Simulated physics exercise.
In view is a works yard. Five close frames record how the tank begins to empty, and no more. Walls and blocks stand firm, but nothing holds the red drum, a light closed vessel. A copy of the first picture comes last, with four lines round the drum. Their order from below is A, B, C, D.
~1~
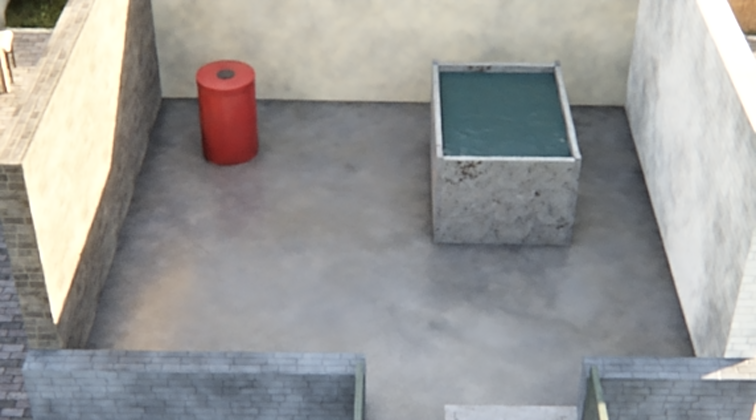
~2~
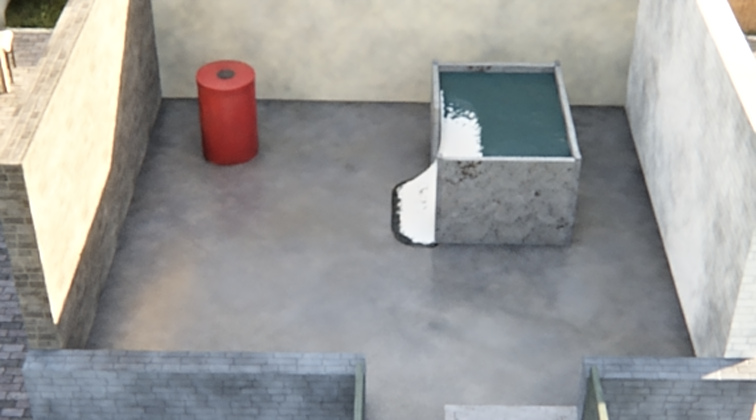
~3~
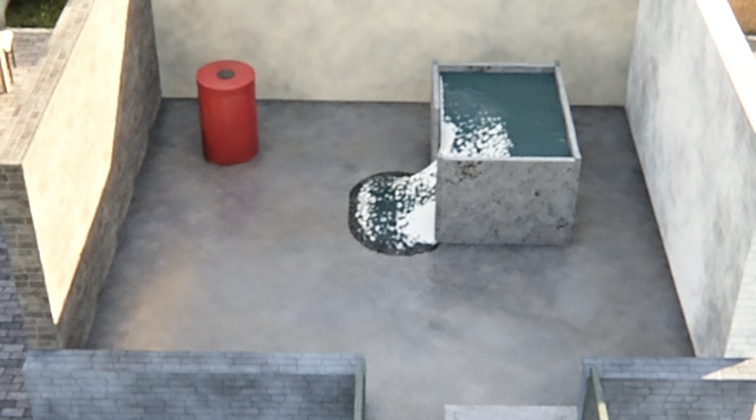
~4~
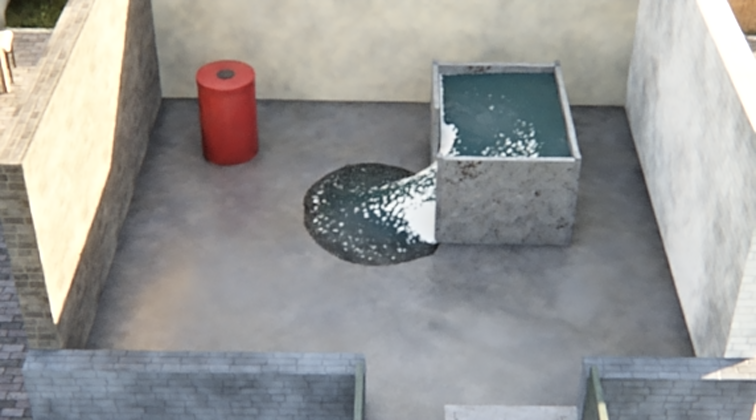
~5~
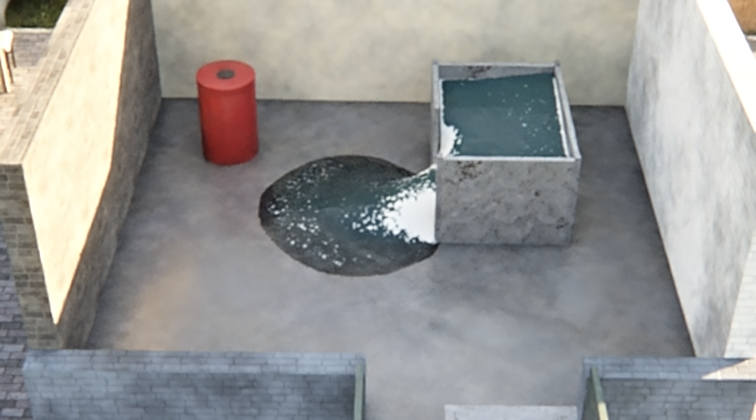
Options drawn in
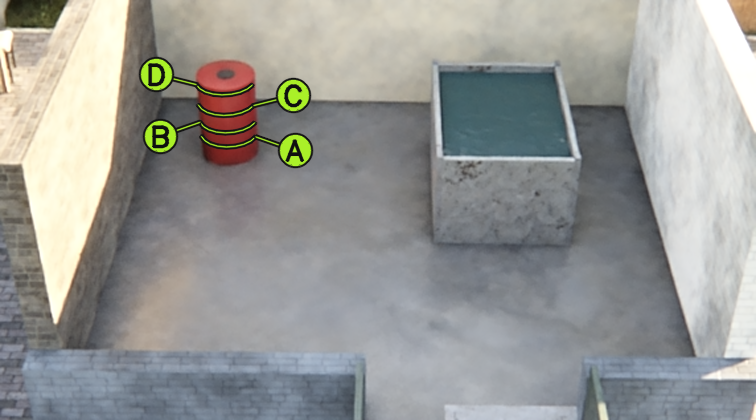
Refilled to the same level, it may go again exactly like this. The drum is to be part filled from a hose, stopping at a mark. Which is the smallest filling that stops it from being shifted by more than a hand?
Level A just does it.
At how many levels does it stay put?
All of them.
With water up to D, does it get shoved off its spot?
No, that is safe.
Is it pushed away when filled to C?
No, not at all.
On the marked copy, A at (226, 146); B at (225, 132); C at (223, 115); D at (222, 94); from the bottom up A, B, C, D.
Choosing A, it does not move.
Choosing B, it does not move.
Choosing C, it does not move.
Choosing D, it does not move.
